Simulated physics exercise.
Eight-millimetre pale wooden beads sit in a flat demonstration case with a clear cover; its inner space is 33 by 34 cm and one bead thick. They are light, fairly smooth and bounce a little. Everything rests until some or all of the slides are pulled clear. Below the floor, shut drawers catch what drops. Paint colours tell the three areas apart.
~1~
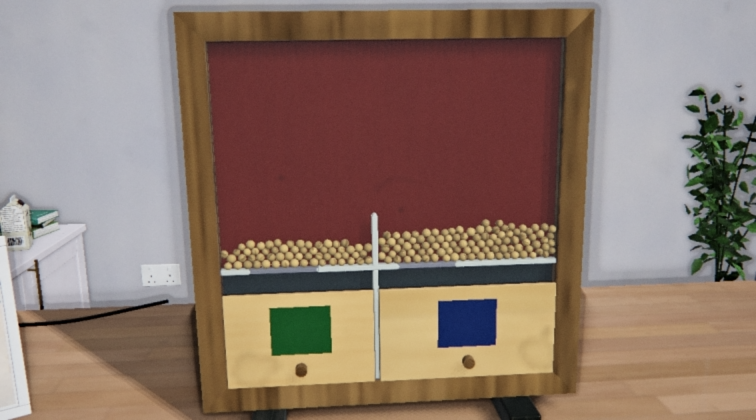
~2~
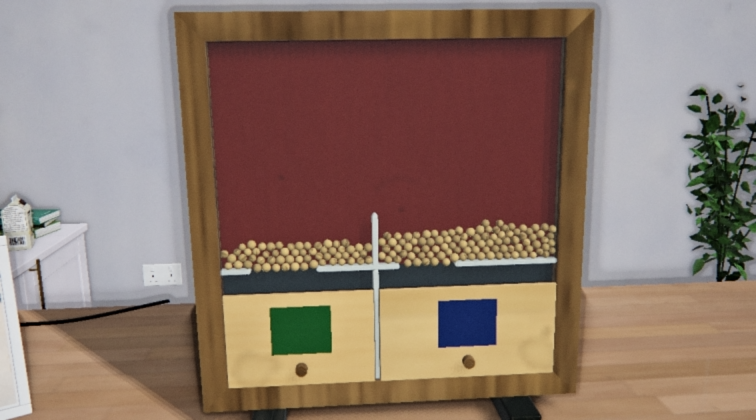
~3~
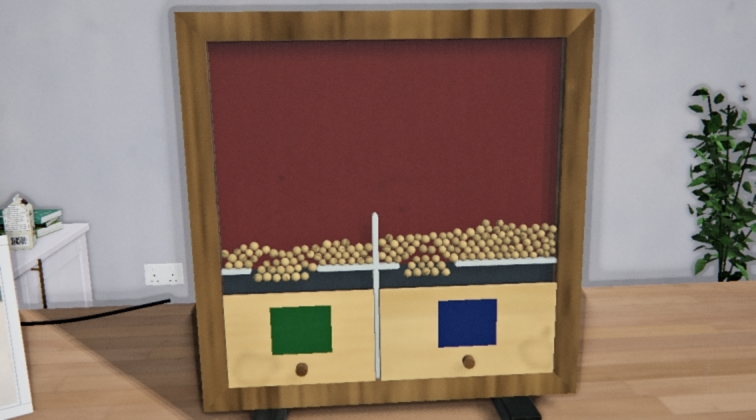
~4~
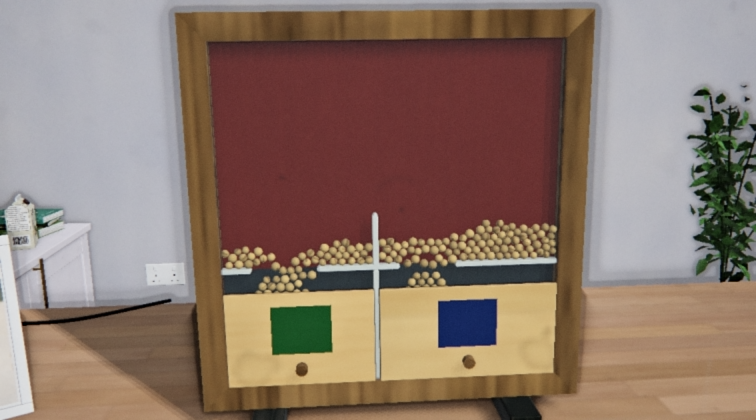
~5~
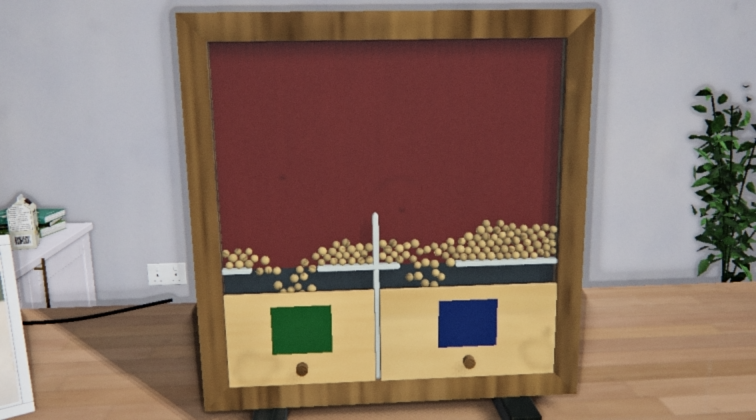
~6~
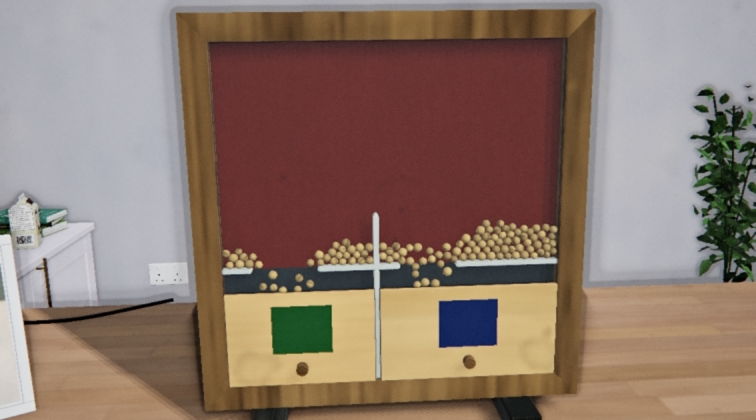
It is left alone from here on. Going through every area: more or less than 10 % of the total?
Red: More; blue: More; green: More than 10 %.
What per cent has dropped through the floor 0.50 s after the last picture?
Roughly 55 per cent.
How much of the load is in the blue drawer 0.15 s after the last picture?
Some 25 per cent.
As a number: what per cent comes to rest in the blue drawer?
Some 35 per cent.
Then, 0.15 s after the last picture, 50 % are out; red 50 %, blue 25 %, green 20 %.
Then, 0.50 s after the last picture, 55 % are out; red 45 %, blue 30 %, green 25 %.
Then, 1.20 s after the last picture, 60 % are out; red 40 %, blue 35 %, green 25 %.
At rest 1.5 s after the last picture, 60 % are out; red 40 %, blue 35 %, green 25 %.
